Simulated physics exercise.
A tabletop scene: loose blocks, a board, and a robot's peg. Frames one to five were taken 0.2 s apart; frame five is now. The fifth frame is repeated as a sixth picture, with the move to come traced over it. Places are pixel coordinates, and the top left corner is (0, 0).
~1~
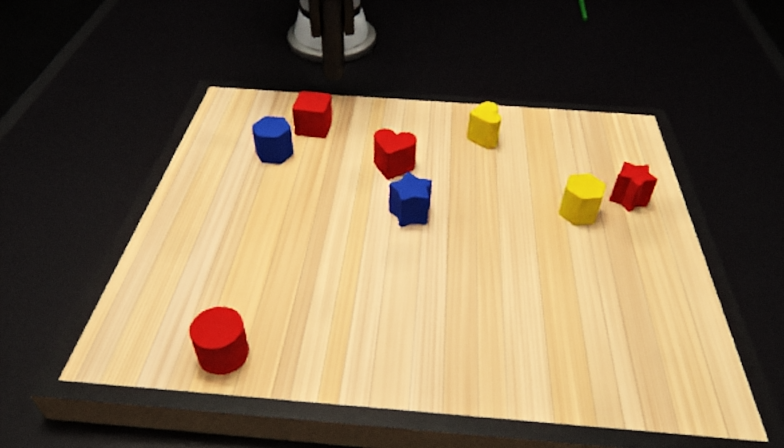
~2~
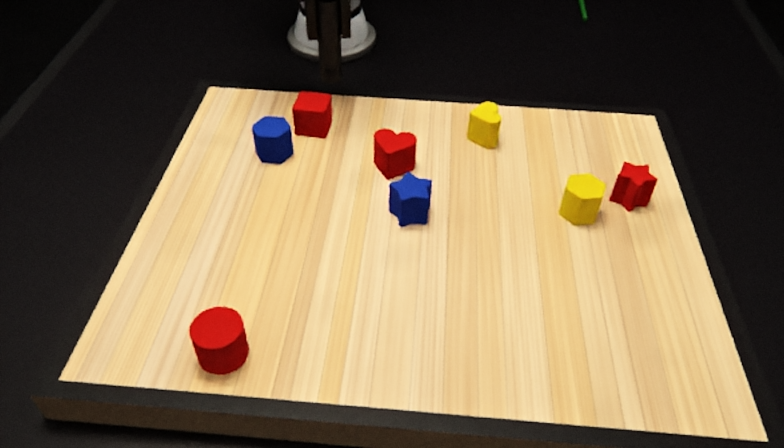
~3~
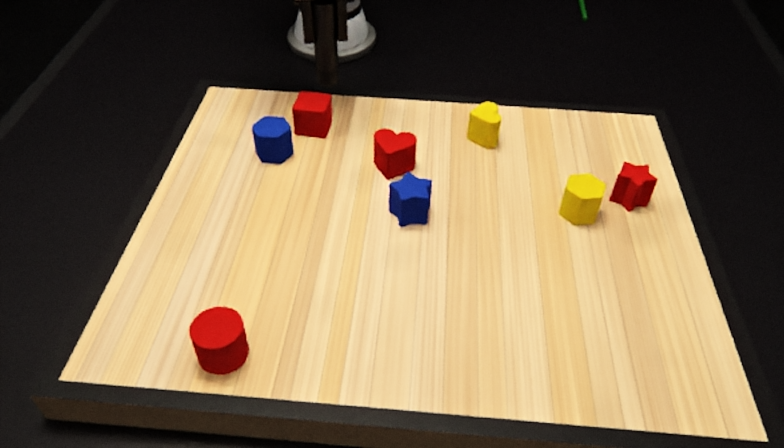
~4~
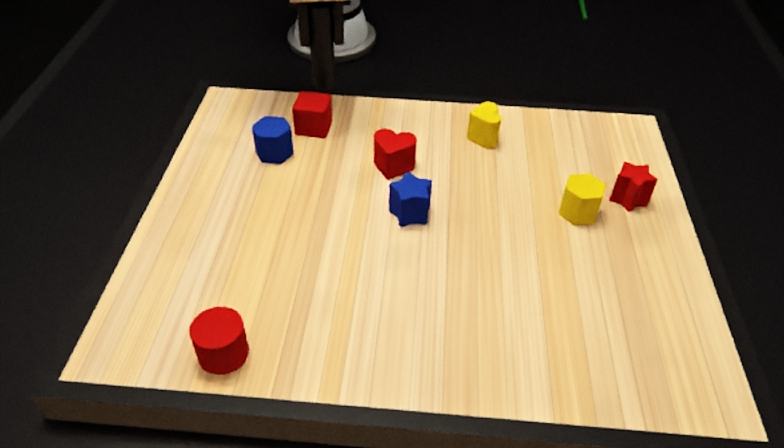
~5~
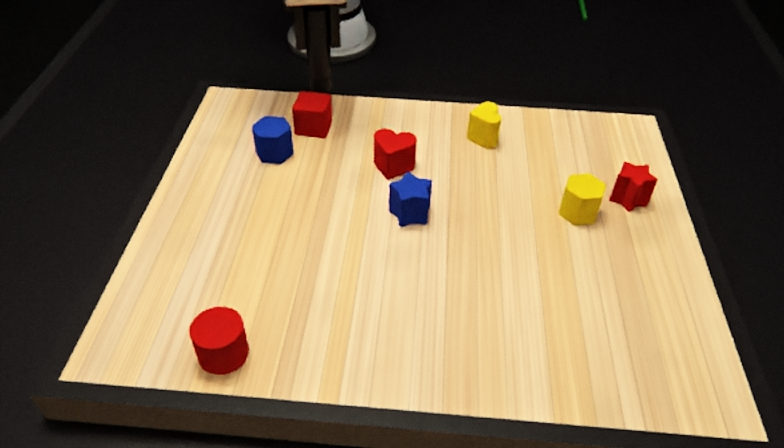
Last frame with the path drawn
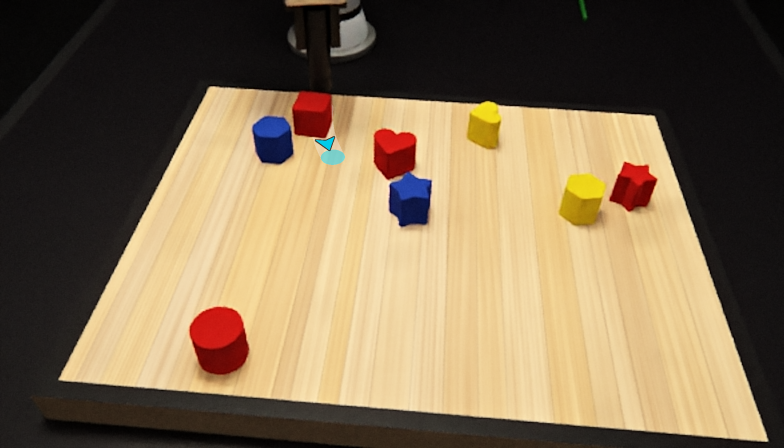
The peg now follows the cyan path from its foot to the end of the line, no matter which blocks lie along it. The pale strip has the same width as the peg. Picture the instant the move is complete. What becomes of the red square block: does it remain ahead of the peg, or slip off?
The peg loses it on the way.
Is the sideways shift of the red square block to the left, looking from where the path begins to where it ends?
In short: No.
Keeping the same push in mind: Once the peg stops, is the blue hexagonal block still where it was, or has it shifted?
Moved.
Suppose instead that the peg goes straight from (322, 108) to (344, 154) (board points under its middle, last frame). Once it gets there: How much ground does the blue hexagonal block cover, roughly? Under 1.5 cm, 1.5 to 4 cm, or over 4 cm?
The distance will be below 1.5 cm.
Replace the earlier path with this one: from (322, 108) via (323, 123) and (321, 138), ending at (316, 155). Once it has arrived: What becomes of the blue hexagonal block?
If the peg follows that path, the blue hexagonal block ends up shifted.
Drawn move, from (322, 108) by way of (322, 124) and (325, 140) to (333, 157).
What follows on the original path. One third of the way, peg at (321, 104); red square block at (307, 113), turned 15° clockwise.
Two thirds of the way, peg at (324, 120); blue hexagonal block at (263, 130); red square block at (299, 125), turned 50° clockwise.
At the end, peg at (332, 137); blue hexagonal block at (262, 130); red square block at (298, 128), turned 60° clockwise; red heart block still.
